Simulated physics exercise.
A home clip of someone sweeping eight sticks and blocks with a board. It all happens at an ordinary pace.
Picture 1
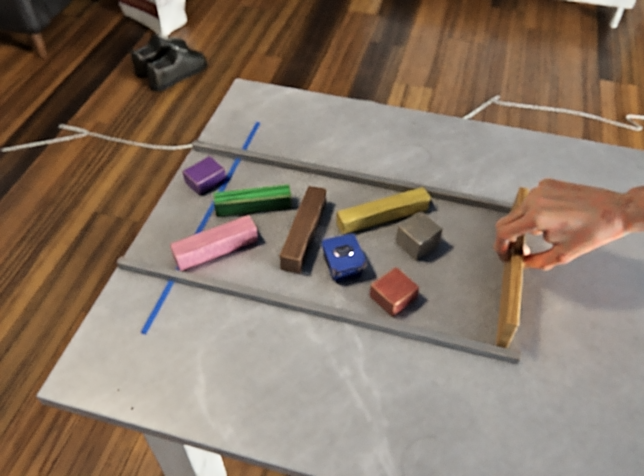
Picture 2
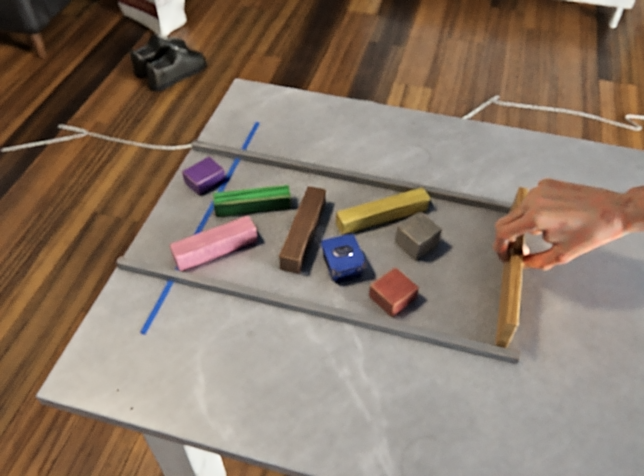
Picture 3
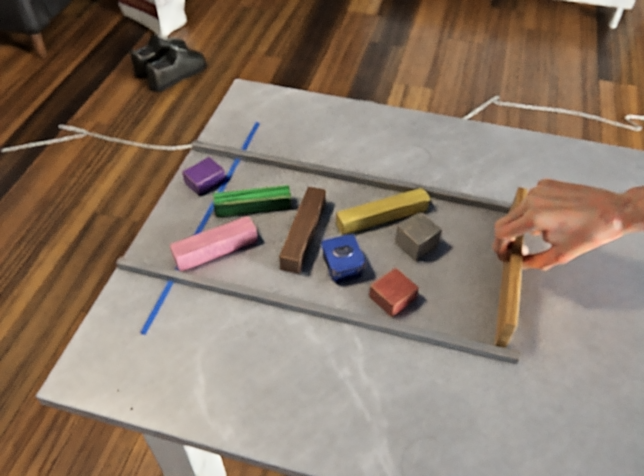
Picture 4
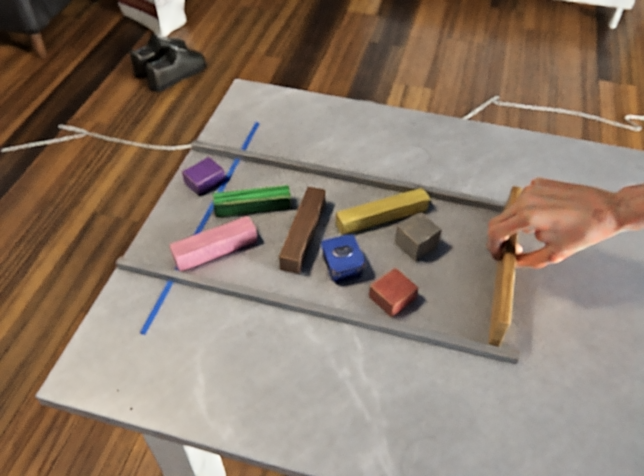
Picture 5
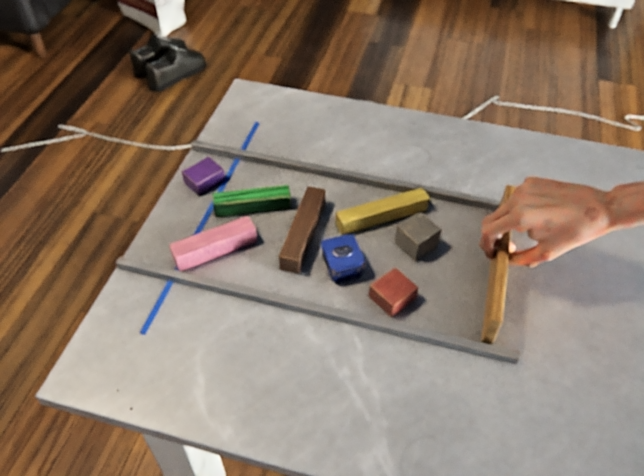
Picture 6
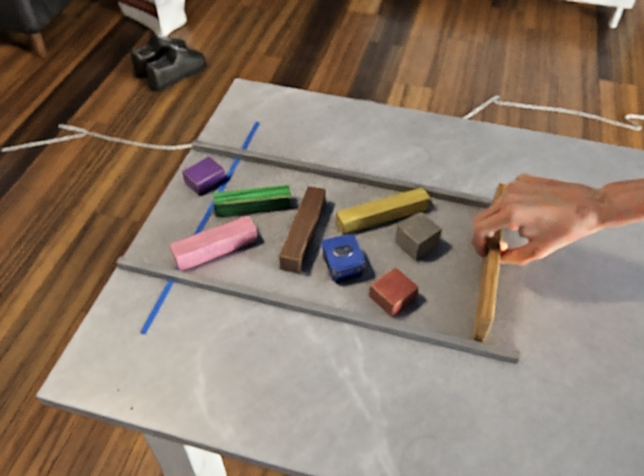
A hand slides an upright wooden board slightly left toward colorful blocks that stay still.
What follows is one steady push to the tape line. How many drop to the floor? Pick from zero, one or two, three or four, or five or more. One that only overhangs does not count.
In the end the number that fall off is three or four.
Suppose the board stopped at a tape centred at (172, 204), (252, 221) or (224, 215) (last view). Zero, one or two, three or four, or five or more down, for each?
In that order: At least five; no fall at all; just one or two.
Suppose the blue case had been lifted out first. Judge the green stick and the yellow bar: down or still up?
The green stick falls, the yellow bar survives.
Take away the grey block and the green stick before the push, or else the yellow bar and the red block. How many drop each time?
It would be 1 and 3.
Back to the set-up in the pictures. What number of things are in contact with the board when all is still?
That makes 2.
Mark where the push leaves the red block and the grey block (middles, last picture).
The red block stops around (166, 252); the grey block around (196, 197).
Soon after, none off yet; purple block at rest near (204, 175); pink bar at rest near (215, 243); green stick at rest near (252, 201).
Then, none off yet; purple block at rest near (204, 175); pink bar moved a little near (204, 237); green stick moved a little near (239, 195).
Further on, none off yet; purple block moved about its own width near (186, 165); pink bar moved about its own width near (156, 224); green stick moved about its own width near (200, 174).
By the end, the number that fall off is three or four; fallen, brown bar, green stick, pink bar and purple block.
